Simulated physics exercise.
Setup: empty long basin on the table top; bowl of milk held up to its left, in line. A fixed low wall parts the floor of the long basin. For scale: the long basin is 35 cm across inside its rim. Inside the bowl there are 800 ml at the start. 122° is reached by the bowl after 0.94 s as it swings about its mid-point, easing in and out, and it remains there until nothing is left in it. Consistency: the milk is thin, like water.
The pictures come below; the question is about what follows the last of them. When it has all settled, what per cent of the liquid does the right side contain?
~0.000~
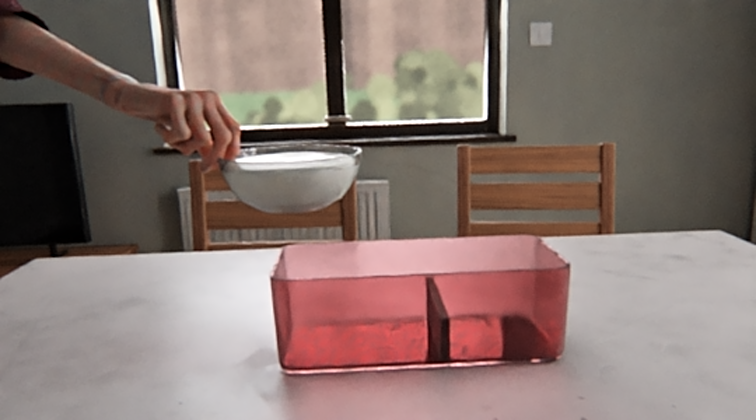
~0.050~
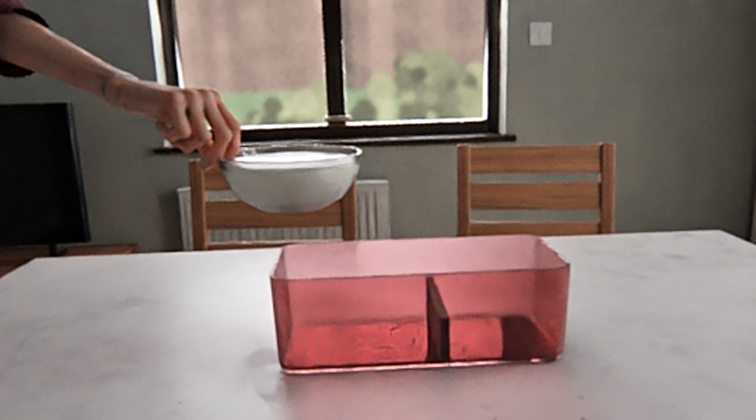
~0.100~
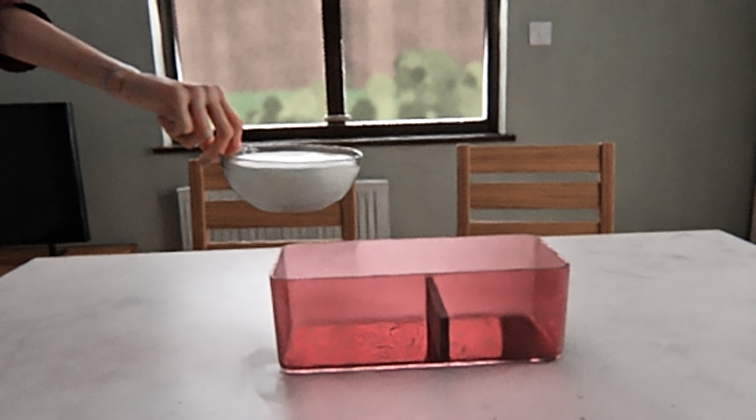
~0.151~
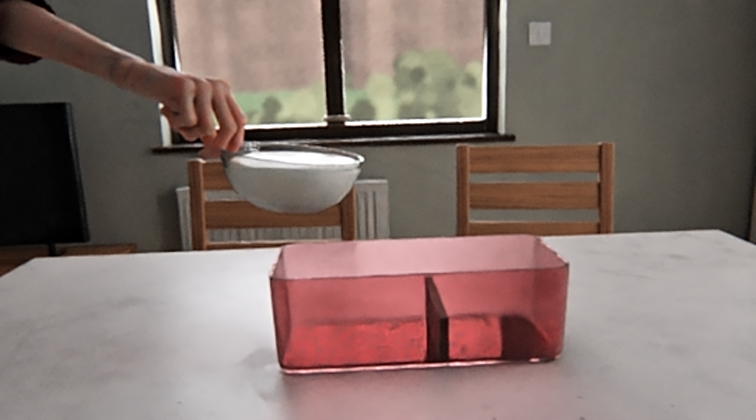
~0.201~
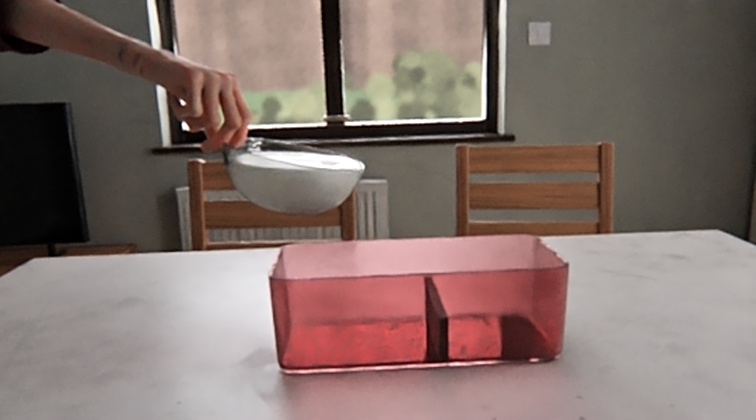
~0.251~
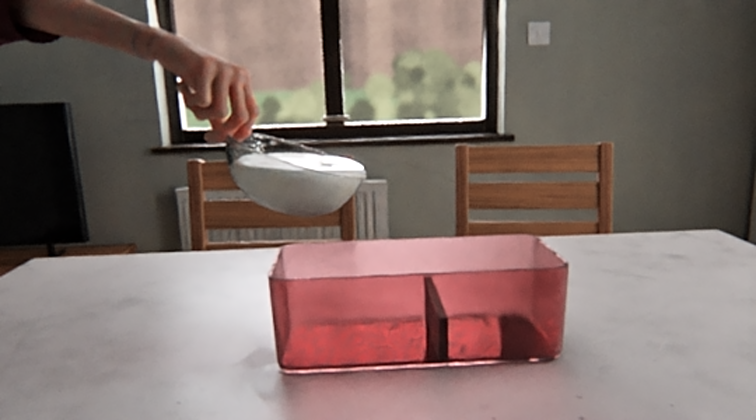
The right side contains about 5 per cent.
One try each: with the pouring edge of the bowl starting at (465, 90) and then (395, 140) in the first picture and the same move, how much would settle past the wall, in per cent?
Near 80 in a hundred on the first go and near 50 in a hundred on the second.
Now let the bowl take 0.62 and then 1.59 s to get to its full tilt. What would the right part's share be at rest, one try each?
Try 1: Approx. 10 %; try 2: Approx. 0 %.
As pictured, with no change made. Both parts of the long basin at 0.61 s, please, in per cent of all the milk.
Around 70 on the left and around 0 on the right.
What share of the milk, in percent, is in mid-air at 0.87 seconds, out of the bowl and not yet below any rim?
Near 4 per cent, I'd say.
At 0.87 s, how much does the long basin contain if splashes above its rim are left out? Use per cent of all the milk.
About 96 per cent.
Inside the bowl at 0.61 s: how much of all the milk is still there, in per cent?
I'd estimate some 10 % remains.
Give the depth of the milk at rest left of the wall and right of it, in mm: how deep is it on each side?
On the left it stands about 28 mm, on the right about 2 mm.
After 0.61 s the tilt is 88° and 10 per cent is still to pour, 69 is left of the wall and 0 right of it.
After 0.87 s the tilt is 120° and 0 per cent is still to pour, 93 is left of the wall and 3 right of it.
After 1.14 s the tilt is 122° and 0 per cent is still to pour, 92 is left of the wall and 5 right of it.
After 1.44 s the tilt is 122° and 0 per cent is still to pour, 92 is left of the wall and 5 right of it.
In the end 92 per cent lies left of the wall, 5 right of it and 3 outside.
